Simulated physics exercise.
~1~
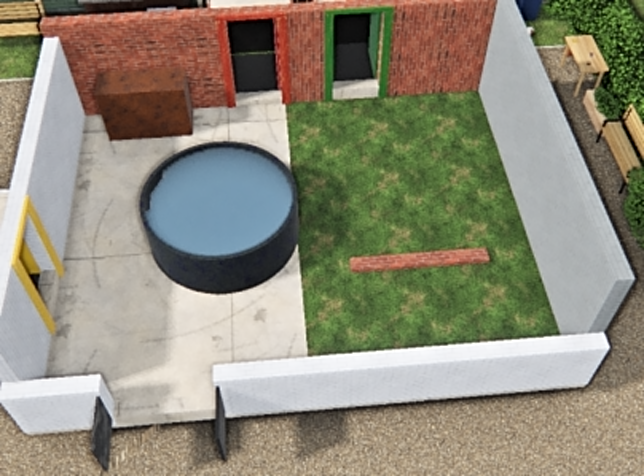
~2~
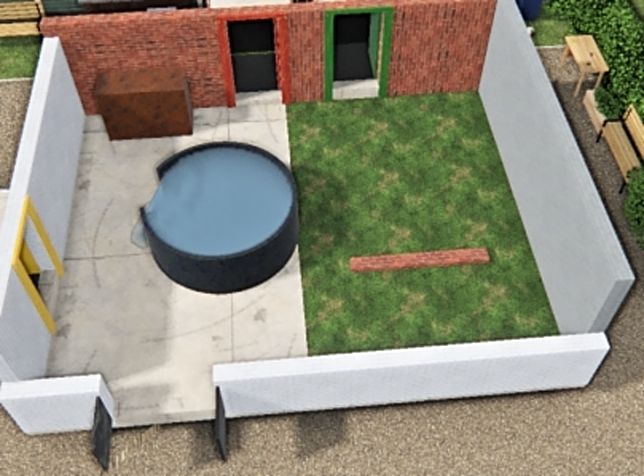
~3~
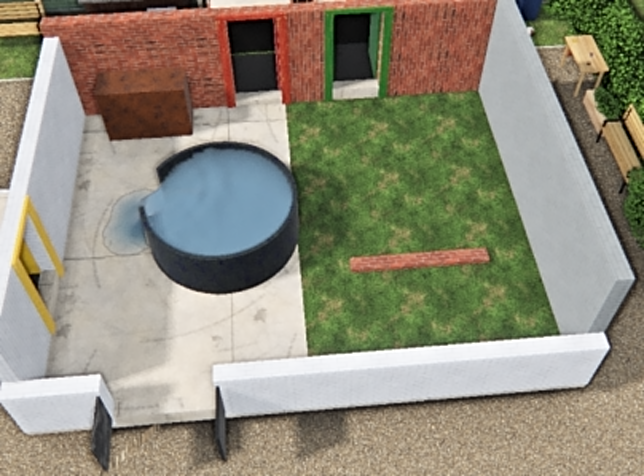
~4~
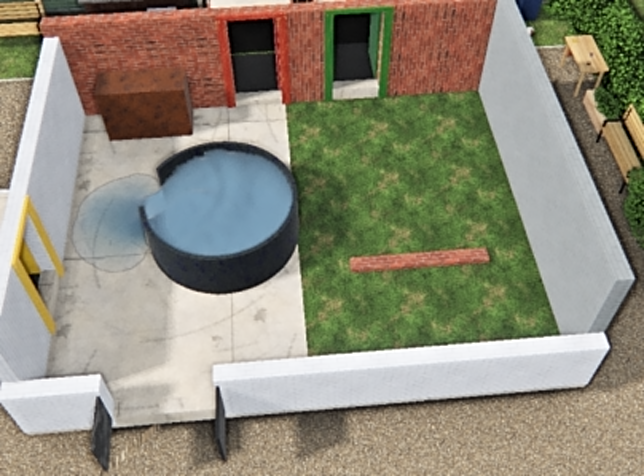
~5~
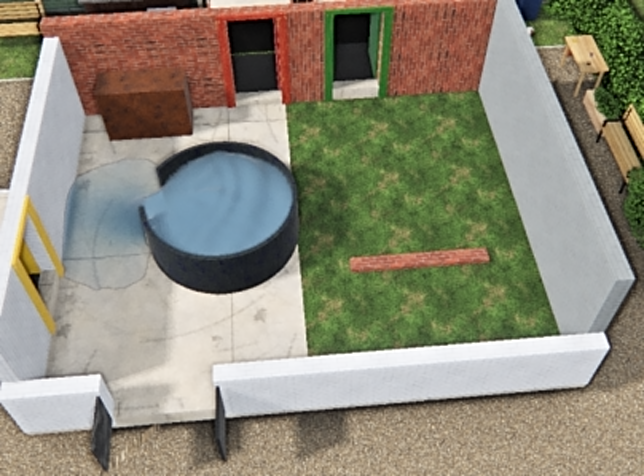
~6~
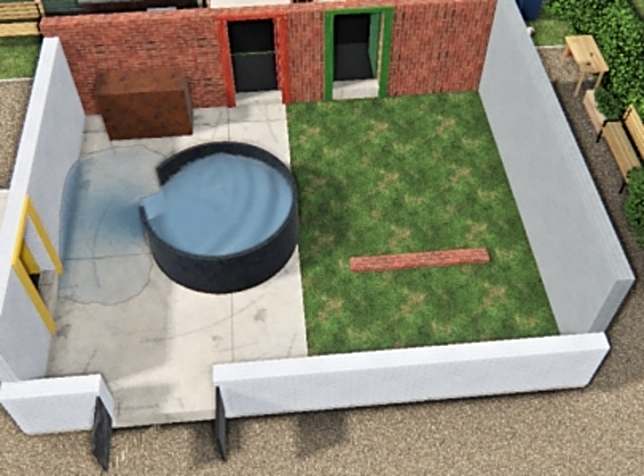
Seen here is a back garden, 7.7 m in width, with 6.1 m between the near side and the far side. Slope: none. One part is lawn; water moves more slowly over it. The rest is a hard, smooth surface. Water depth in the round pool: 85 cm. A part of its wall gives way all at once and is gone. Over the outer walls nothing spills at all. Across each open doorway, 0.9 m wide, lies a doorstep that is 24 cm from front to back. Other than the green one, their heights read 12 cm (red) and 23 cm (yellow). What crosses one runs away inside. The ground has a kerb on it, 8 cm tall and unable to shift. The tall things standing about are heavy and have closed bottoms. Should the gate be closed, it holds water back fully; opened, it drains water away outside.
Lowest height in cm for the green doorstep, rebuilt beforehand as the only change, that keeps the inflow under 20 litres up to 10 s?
6 cm.
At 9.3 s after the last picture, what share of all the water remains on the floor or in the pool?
I'd estimate some 90 in a hundred.
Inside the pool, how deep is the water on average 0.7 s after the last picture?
It averages close to 62 centimetres.
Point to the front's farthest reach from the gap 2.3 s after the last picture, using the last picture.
Pixel: About (347, 104).
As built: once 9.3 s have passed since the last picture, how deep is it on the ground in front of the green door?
Depth: Near 8.0 cm.
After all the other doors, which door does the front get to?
That's the green one.
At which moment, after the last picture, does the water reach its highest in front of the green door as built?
It peaks at about 5.0 s.
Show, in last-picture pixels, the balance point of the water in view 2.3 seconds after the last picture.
I'd put it close to (175, 222).
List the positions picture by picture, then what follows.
In the first frame, still water, 85 cm deep, in the round pool at (219, 200); the green door at (357, 57) is dry.
In the second frame, the front is at a hidden place, 0.3 m from the gap at (154, 211); 0.2 m2 of floor is wet, 85 cm left at the back.
In the third frame, water pours out at (155, 213) and has run 0.8 m, to (117, 208); about 11 cm deep outside, 85 cm at the back.
In the fourth frame, water pours out at (155, 214) and has run 1.4 m, to (87, 202); about 8 cm deep outside, 85 cm at the back.
In the fifth frame, the gap is at (155, 214), the front 1.8 m out at (76, 181); the back of the round pool holds 83 cm.
In the sixth frame, the front is at (80, 159), 2.1 m from the gap at (155, 213); 4.3 m2 of floor is wet, 76 cm left at the back; the green door at (357, 57), 4.7 m from the gap, is still 4.0 m from the nearest water.
Then, 0.7 s after the last picture water covers 15 % of the floor, deepest (52 cm) near (81, 221); it has not reached the green door.
Then, 2.3 s after the last picture water covers 35 % of the floor, deepest (44 cm) near (80, 154); it has not reached the green door.
Then, 9.3 s after the last picture water covers 95 % of the floor, deepest (14 cm) near (81, 147); 8 cm at the green door, 0 litres in over its 25 cm doorstep.
At the green door as built, the water peaked near 11 cm, 4.9 s after the last picture.
With a doorstep of 5 cm, 33 litres would have come in within the 10 s; with 6.5 cm, 15 litres. So under 20 litres takes about 6 cm.
